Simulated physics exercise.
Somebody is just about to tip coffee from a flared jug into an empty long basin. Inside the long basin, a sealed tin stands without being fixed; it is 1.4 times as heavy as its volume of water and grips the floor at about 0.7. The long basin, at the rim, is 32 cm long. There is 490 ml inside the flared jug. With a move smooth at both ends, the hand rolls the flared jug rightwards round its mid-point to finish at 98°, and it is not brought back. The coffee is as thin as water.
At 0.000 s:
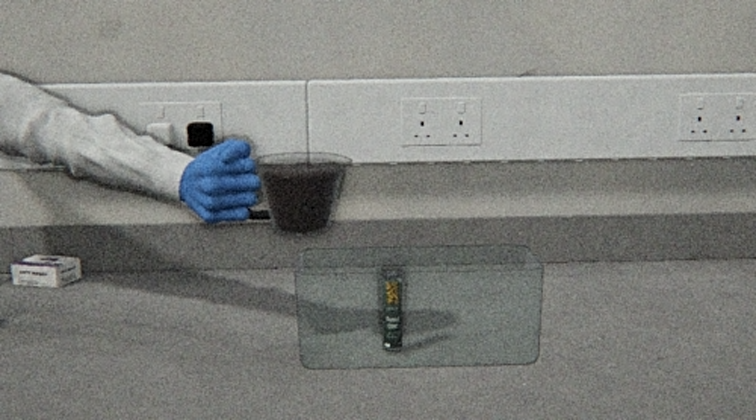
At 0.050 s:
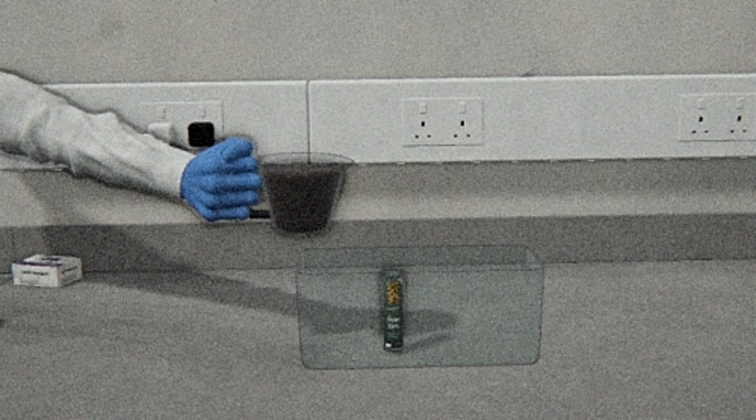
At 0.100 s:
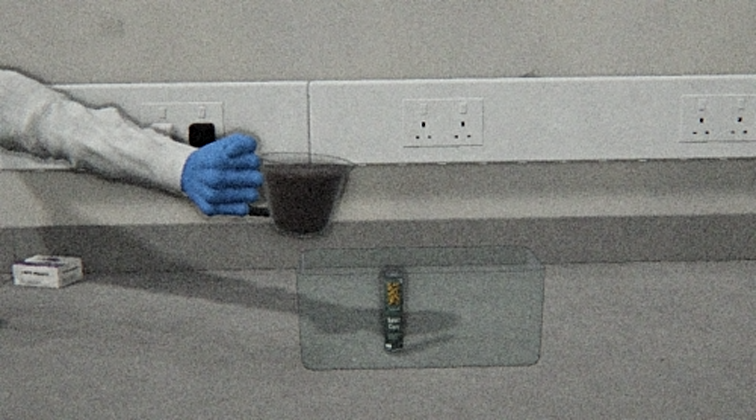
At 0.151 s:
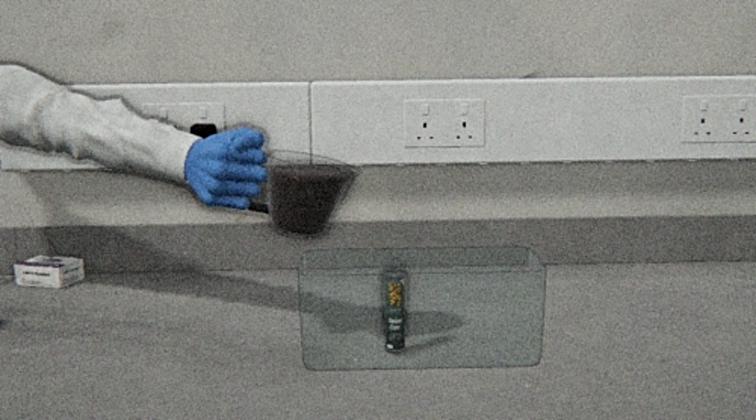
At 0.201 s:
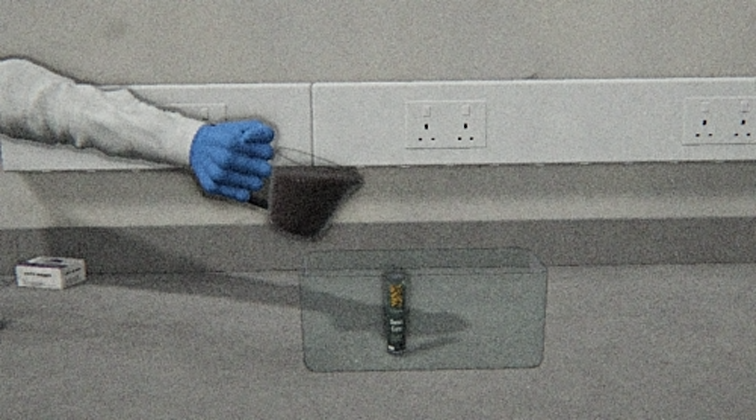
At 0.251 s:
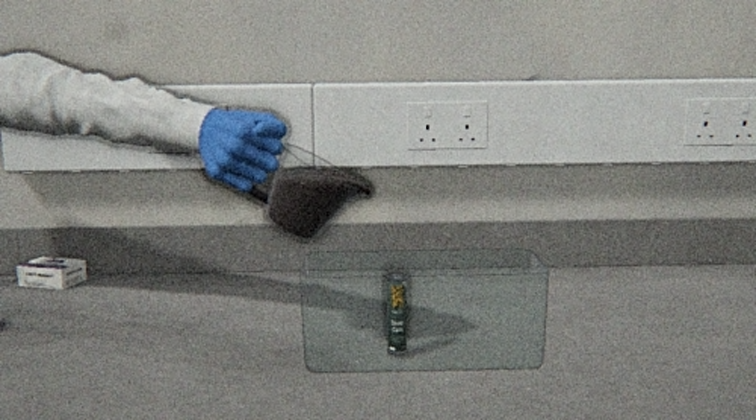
A blue-gloved hand in a pale sleeve holds a clear flared jug of dark coffee above a grey bench, seen from the front against a wall with sockets. Below sits a clear long basin with a dark, yellow-marked tin inside, and a small white box lies at left. Almost still at first, the hand rolls the jug rightwards with gathering speed, the coffee reaching its lip.
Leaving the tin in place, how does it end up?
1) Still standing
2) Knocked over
The answer is 2.
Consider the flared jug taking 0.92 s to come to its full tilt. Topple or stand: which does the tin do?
The tin would overturn.
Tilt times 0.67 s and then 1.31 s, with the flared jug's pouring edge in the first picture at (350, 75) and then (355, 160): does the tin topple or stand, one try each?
In the first try it remains standing; in the second it comes down.
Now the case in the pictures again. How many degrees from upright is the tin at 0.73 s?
I'd say it is close to 10 degrees off upright.
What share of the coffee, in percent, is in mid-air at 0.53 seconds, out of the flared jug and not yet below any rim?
Some 20 per cent, I reckon.
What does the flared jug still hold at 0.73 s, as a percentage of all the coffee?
About 5 percent.
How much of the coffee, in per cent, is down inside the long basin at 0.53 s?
Roughly 40 percent.
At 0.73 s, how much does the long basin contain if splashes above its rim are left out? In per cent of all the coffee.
Some 92 per cent.
By 0.53 s the tilt is 87° and 41 per cent is still to pour; the tin stands where it began.
By 0.73 s the tilt is 98° and 5 per cent is still to pour; the tin leans 10°.
By 0.94 s the tilt is 98° and 0 per cent is still to pour; the tin lies on its side.
By 1.17 s the tilt is 98° and 0 per cent is still to pour; the tin lies on its side.
At rest the tin lies on its side.
